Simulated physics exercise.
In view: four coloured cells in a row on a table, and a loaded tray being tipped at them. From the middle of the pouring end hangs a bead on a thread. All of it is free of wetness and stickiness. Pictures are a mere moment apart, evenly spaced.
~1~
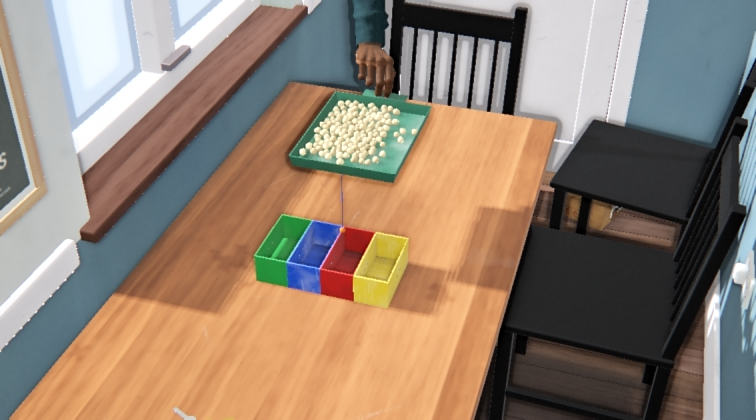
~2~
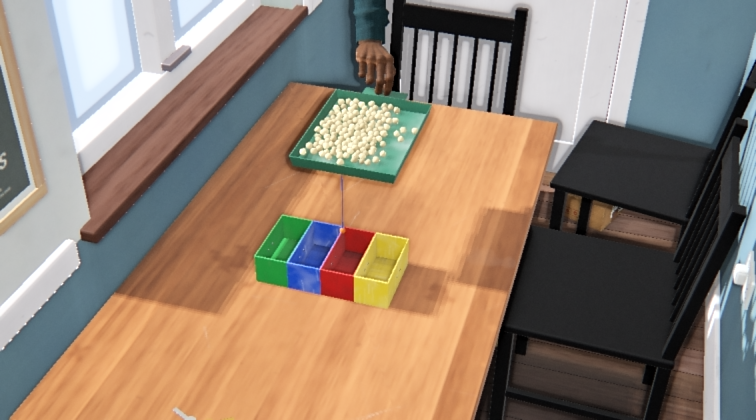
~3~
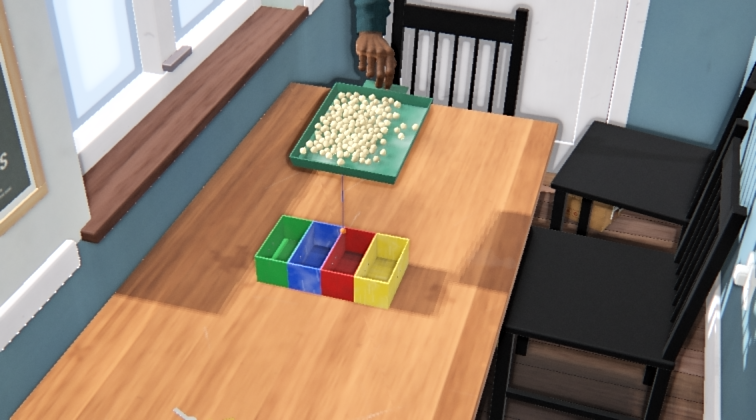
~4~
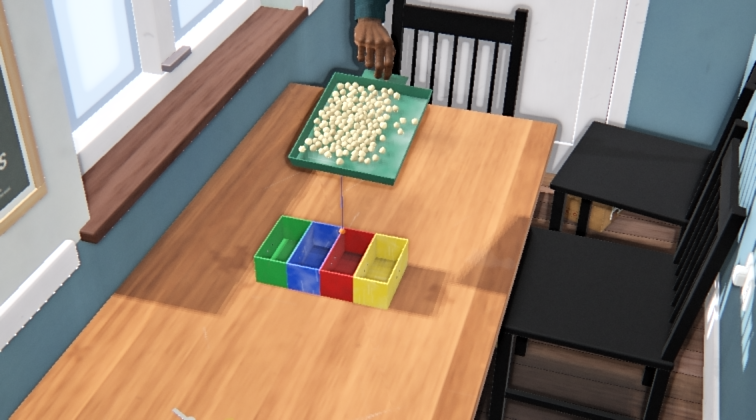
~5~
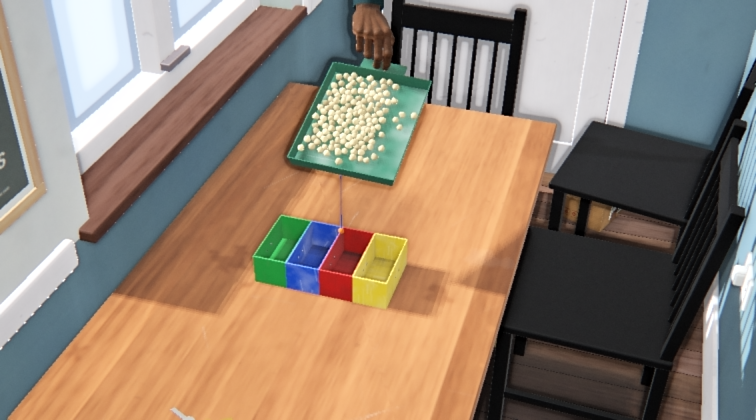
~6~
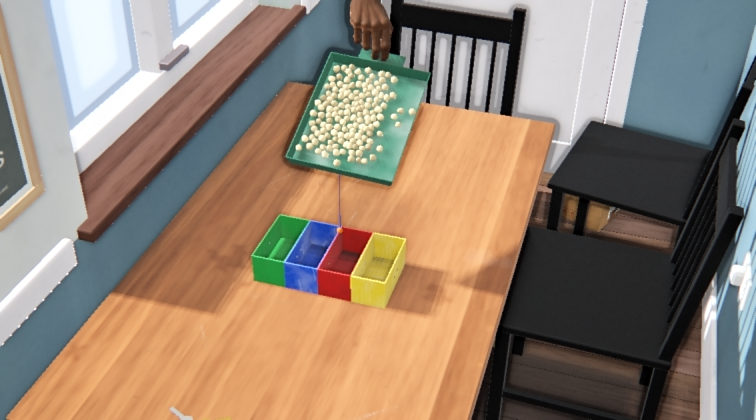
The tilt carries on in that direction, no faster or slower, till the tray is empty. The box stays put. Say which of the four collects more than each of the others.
The yellow one collects the most.
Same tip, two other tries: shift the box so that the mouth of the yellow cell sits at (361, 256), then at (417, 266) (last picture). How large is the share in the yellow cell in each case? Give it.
Around 40 and then 10 per cent.
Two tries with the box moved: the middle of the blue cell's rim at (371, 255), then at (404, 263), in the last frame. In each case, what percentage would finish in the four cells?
You'd see around 80 per cent and then around 60 per cent.
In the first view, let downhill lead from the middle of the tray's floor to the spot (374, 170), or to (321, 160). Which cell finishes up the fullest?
The yellow one first, the cell in green second.
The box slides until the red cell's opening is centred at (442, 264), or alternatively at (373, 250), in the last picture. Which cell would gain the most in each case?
It would be that green cell the first time and the red cell the second time.
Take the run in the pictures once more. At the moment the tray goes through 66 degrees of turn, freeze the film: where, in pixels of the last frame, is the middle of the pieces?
The load is centred about (352, 158).
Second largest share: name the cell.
I'd say that red cell.
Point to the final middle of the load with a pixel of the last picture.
Once it all stops, the middle lies near (355, 282).
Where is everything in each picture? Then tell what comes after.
Corners of the pouring end at (292, 155) and (393, 172), level; middle of the load at (351, 131), macadamia nuts; bead on its thread at (343, 230); green cell at (271, 269); blue cell at (304, 276); red cell at (337, 282); yellow cell at (371, 289), in the first picture.
Corners of the pouring end at (292, 155) and (393, 173), level; middle of the load at (352, 130), in the second picture.
Corners of the pouring end at (293, 155) and (394, 175), tipped barely, lowest at the right corner; middle of the load at (352, 127), in the third picture.
Corners of the pouring end at (292, 156) and (393, 177), tipped a little, lowest at the right corner; middle of the load at (351, 121), in the fourth picture.
Corners of the pouring end at (291, 156) and (392, 178), tipped clearly, lowest at the right corner; middle of the load at (350, 116), in the fifth picture.
Corners of the pouring end at (289, 155) and (391, 179), tipped clearly, lowest at the right corner; middle of the load at (348, 113), about half on the move; green cell at (269, 269); blue cell at (301, 276); red cell at (334, 283); yellow cell at (368, 290), in the sixth picture.
Soon, tray tipped steeply; nearly all on the tray; a small part falling or outside the box.
A while on, tray tipped past a quarter turn; about a third on the tray; about a quarter in the yellow cell; a small part in the red cell; a small part in the blue cell; about a third falling or outside the box.
Towards the end, tray tipped past a quarter turn; about a third in the yellow cell; about a quarter in the red cell; about a quarter in the blue cell; a stray few in the green cell; a small part falling or outside the box.
Finally, tray tipped past a quarter turn; about a third in the yellow cell; about a quarter in the red cell; about a quarter in the blue cell; a stray few in the green cell; a small part outside the box.
